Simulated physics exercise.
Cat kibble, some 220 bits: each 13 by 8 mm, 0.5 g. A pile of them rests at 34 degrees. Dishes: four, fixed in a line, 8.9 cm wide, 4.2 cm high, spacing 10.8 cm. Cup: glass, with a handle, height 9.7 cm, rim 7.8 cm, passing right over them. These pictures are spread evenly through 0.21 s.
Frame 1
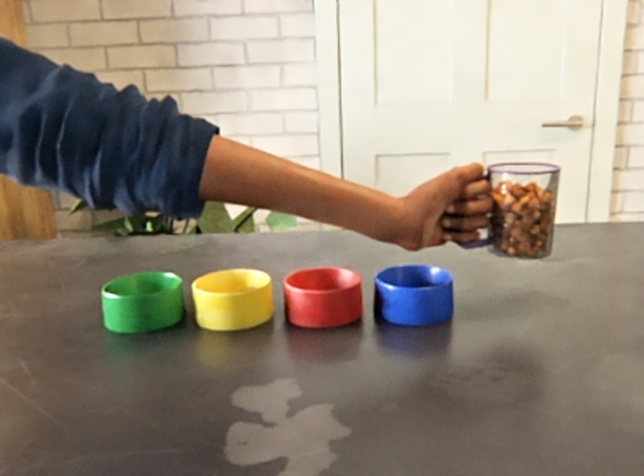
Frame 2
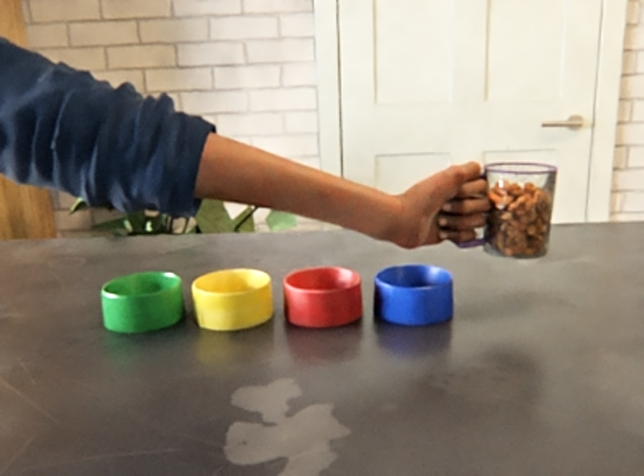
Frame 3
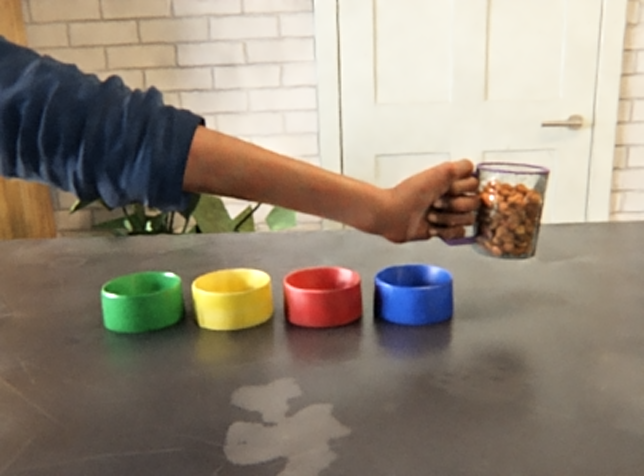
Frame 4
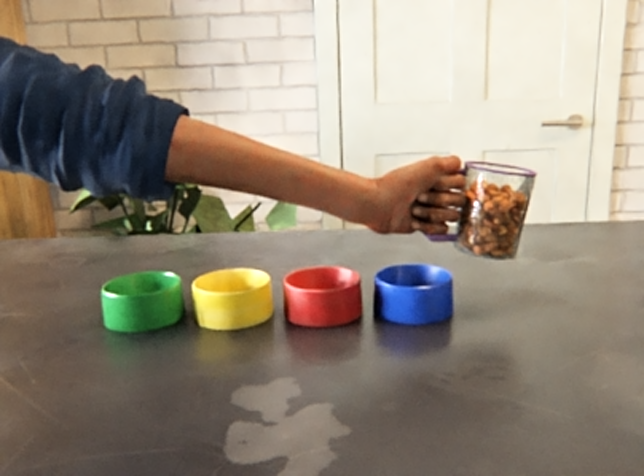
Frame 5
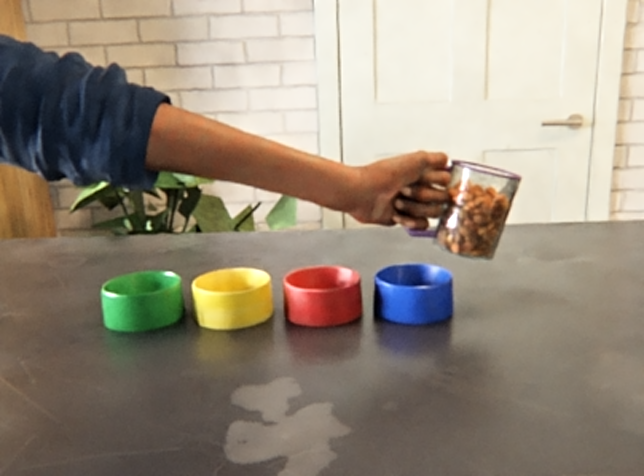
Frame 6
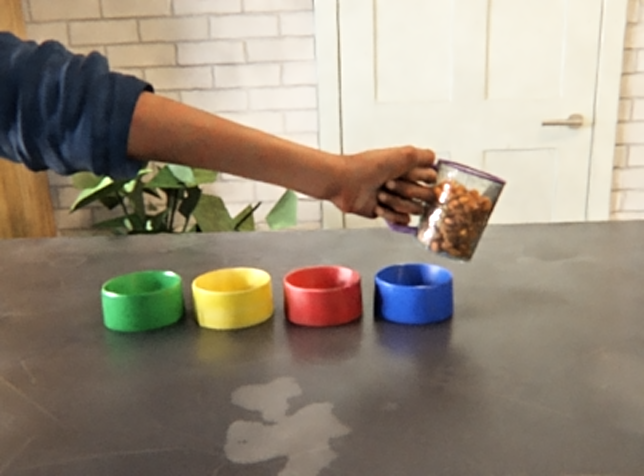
A hand moves a clear cup of brown pieces left above colorful dishes, tilting it.
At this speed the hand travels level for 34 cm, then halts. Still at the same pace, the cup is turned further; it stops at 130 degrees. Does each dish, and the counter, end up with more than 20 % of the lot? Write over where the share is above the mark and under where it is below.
Red: Under; blue: Under; green: Under; yellow: Over; counter: Over.
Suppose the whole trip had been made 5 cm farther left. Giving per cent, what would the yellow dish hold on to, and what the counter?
Yellow 100; counter 0.
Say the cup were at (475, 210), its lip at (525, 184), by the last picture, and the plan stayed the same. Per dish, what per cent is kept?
In the end red holds 50, blue holds 0, green holds 0, yellow holds 20.
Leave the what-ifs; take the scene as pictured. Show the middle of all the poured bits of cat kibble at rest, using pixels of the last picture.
Approximately (275, 304) in the last picture.
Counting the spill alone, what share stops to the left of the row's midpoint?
That works out to close to 40 per cent.
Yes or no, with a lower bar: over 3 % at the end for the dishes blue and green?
As for blue, not so, and as for green, not so.
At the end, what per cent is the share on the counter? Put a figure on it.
Estimate: Close to 55 %.
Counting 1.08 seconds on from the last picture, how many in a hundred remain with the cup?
About 5 percent of the load.
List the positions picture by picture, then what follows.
The first frame shows cup at (521, 210), tilt 0 degrees, lip at (558, 167), moved 0.0 cm; middle of the pieces at (518, 223); blue dish at (413, 277); red dish at (322, 279); yellow dish at (232, 282); green dish at (142, 285).
The second frame shows cup at (517, 210), tilt 1 degrees, lip at (555, 167), moved 0.4 cm; middle of the pieces at (515, 223).
The third frame shows cup at (508, 210), tilt 4 degrees, lip at (547, 169), moved 1.5 cm; middle of the pieces at (504, 223).
The fourth frame shows cup at (492, 210), tilt 9 degrees, lip at (534, 172), moved 3.2 cm; middle of the pieces at (488, 223).
The fifth frame shows cup at (474, 210), tilt 14 degrees, lip at (519, 177), moved 5.3 cm; middle of the pieces at (469, 222).
The sixth frame shows cup at (456, 211), tilt 20 degrees, lip at (504, 181), moved 7.4 cm; middle of the pieces at (450, 222); blue dish at (413, 275); red dish at (322, 278); yellow dish at (232, 281); green dish at (142, 283).
Then, 0.42 s after the last picture, tilt 73 degrees; cup holds 100 %.
Then, 0.70 s after the last picture, tilt 109 degrees; cup holds 100 %.
Then, 1.08 s after the last picture, tilt 130 degrees; cup holds 5 %, red 10 %, yellow 35 %.
In the end, red 10 %, blue 0 %, green 0 %, yellow 35 %, counter 55 %.
